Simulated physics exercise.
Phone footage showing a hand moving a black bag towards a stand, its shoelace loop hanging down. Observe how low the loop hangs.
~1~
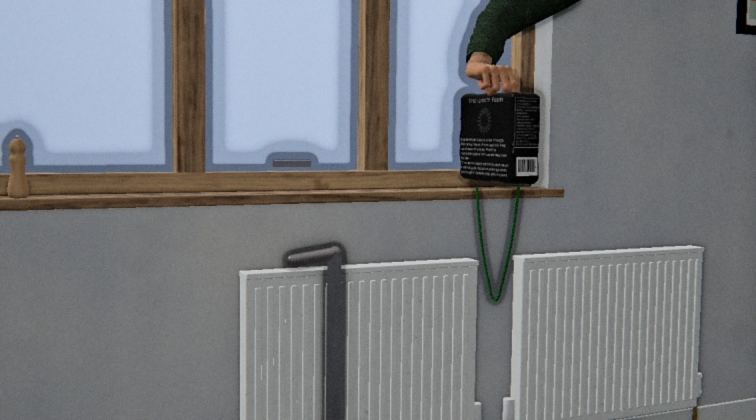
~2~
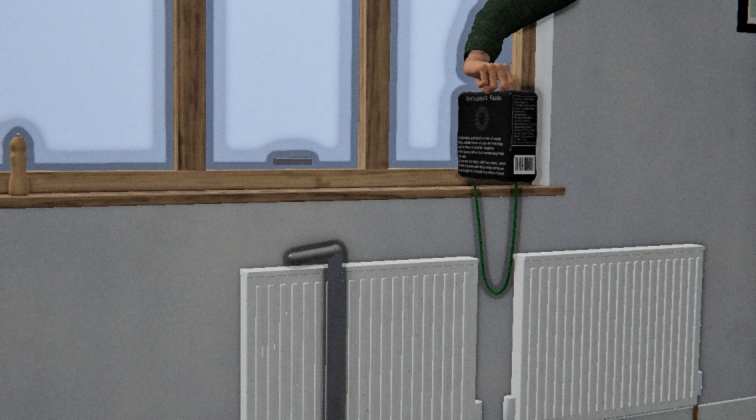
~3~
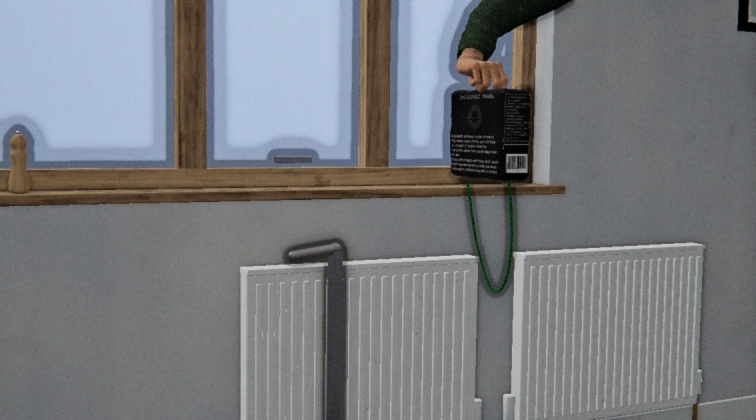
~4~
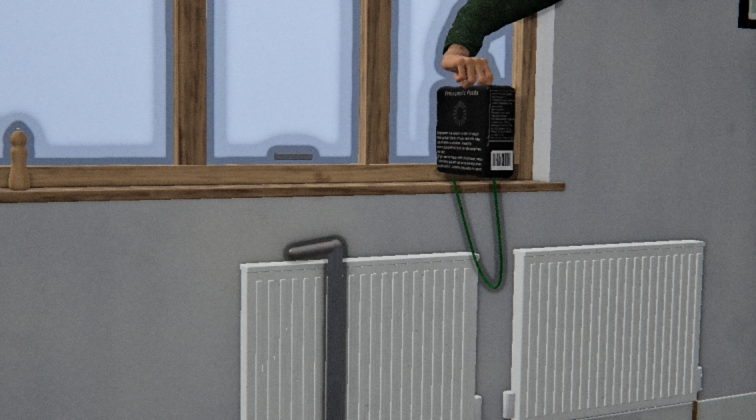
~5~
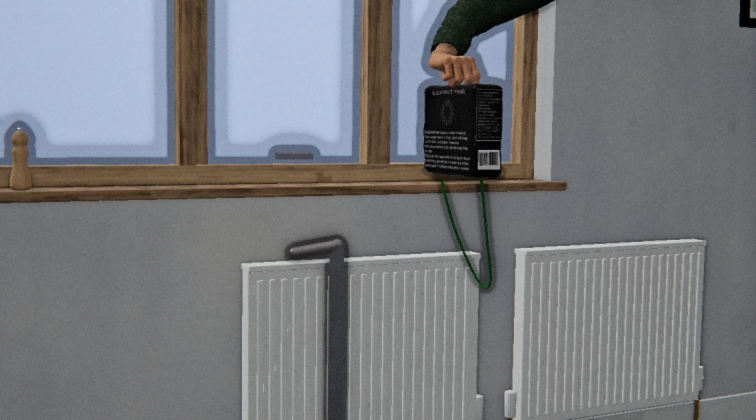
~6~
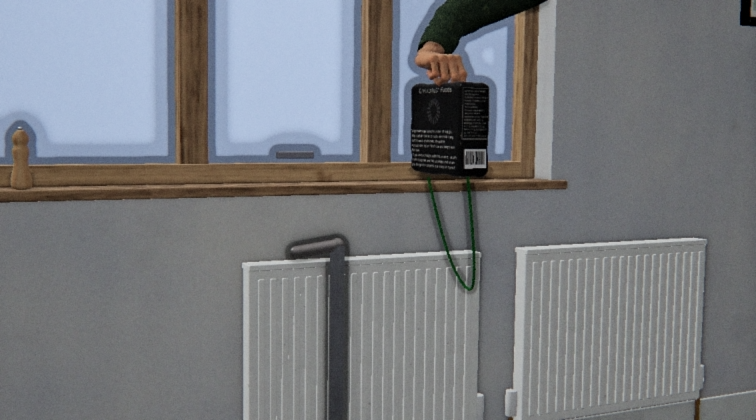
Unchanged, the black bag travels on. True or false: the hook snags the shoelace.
False.
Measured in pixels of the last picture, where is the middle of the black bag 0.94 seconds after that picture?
By that moment you'd find it around (307, 127) in the last picture.
Then, 0.94 s after the last picture, bag over the post near (307, 127).
Then, 1.62 s after the last picture, bag past the post near (191, 126).
At rest, bag past the post near (188, 126). The black bag passes clear.
